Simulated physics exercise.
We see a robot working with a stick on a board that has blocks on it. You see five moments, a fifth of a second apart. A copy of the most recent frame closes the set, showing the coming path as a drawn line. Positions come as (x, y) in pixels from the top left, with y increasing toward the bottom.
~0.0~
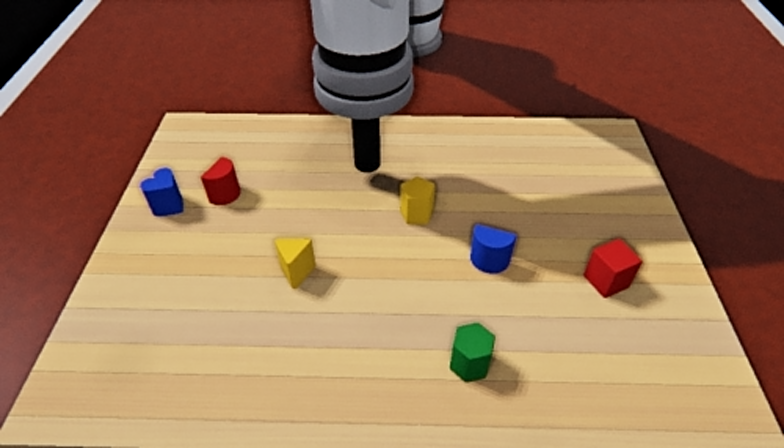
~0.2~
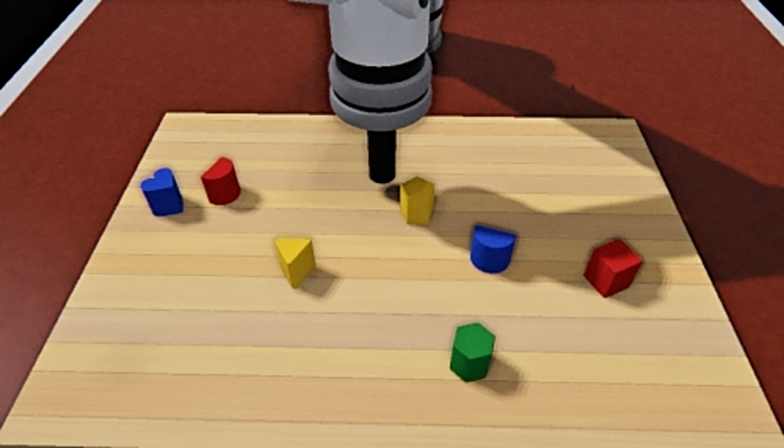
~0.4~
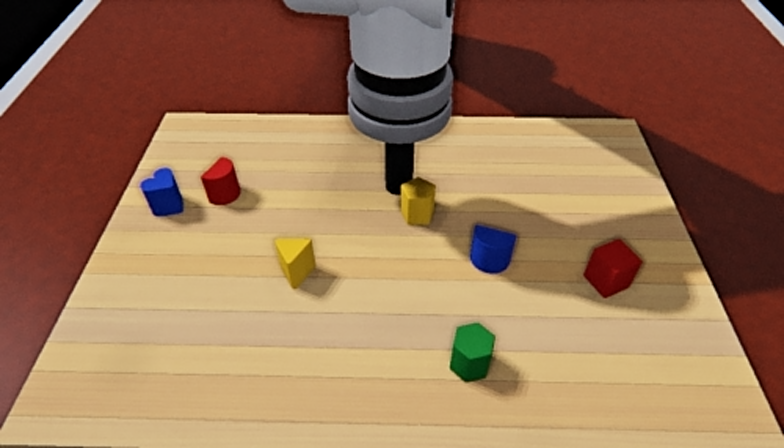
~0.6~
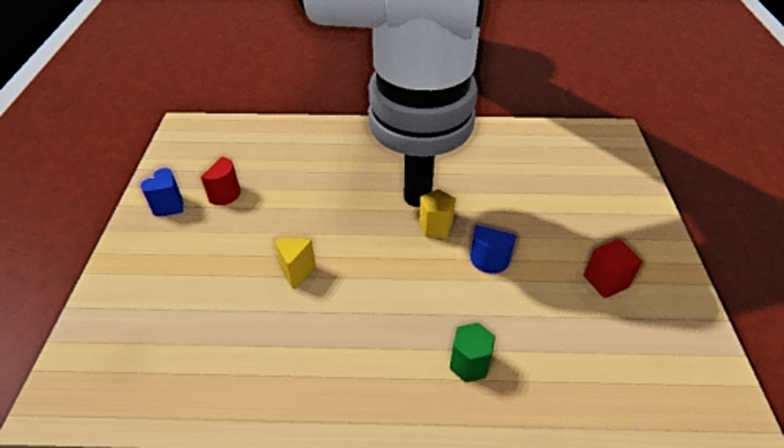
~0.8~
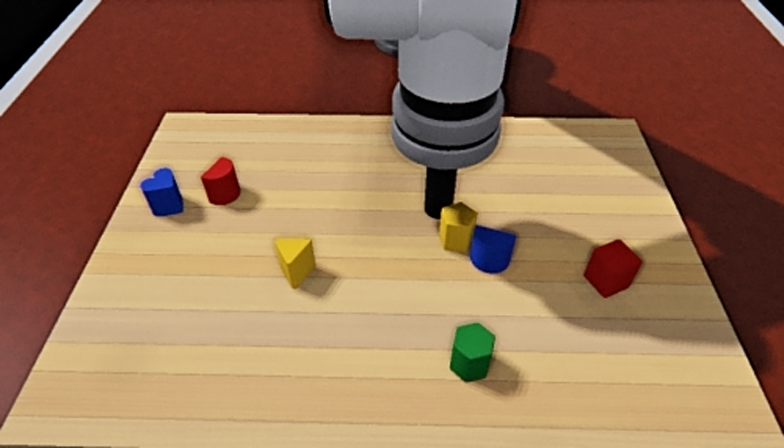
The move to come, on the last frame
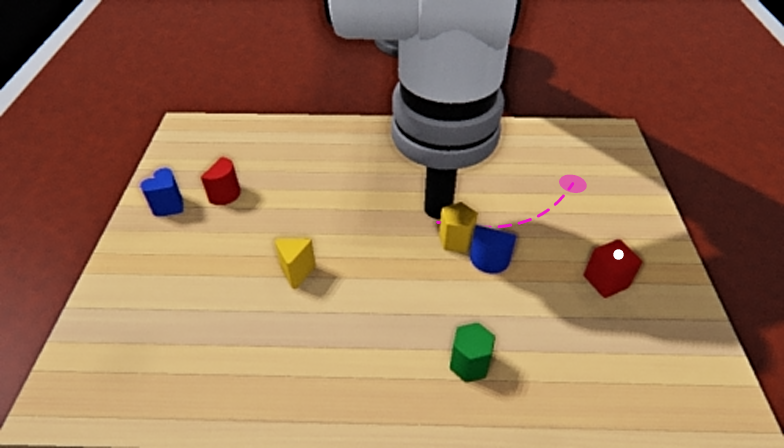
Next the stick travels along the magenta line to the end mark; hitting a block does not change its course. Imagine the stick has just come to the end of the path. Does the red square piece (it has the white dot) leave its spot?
The answer is no.
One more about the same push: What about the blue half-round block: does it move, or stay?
It shifts position.
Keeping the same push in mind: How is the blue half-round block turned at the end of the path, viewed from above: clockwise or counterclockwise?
Bird's-eye view: Counterclockwise.
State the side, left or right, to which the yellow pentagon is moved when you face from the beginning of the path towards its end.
To the path's right.
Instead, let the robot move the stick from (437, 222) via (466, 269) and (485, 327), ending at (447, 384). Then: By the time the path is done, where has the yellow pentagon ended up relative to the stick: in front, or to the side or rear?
I expect it to be beside or behind the stick.
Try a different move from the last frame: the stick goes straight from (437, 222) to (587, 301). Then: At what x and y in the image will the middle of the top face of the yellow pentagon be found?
The middle of its top is at (512, 259).
The line goes from (437, 222) over (495, 227) and (545, 212) to (573, 184); the dot is on the red square piece.
On the path given first. One third of the way, stick (498, 214); yellow pentagon (485, 224), turned 80° clockwise; blue half-round block (502, 246), turned 25° anticlockwise.
Two thirds of the way, stick (550, 199); yellow pentagon (485, 224), turned 80° clockwise; blue half-round block (502, 246), turned 25° anticlockwise.
At the end, stick (577, 171); yellow pentagon (485, 224), turned 80° clockwise; blue half-round block (502, 246), turned 25° anticlockwise; red square piece unmoved.
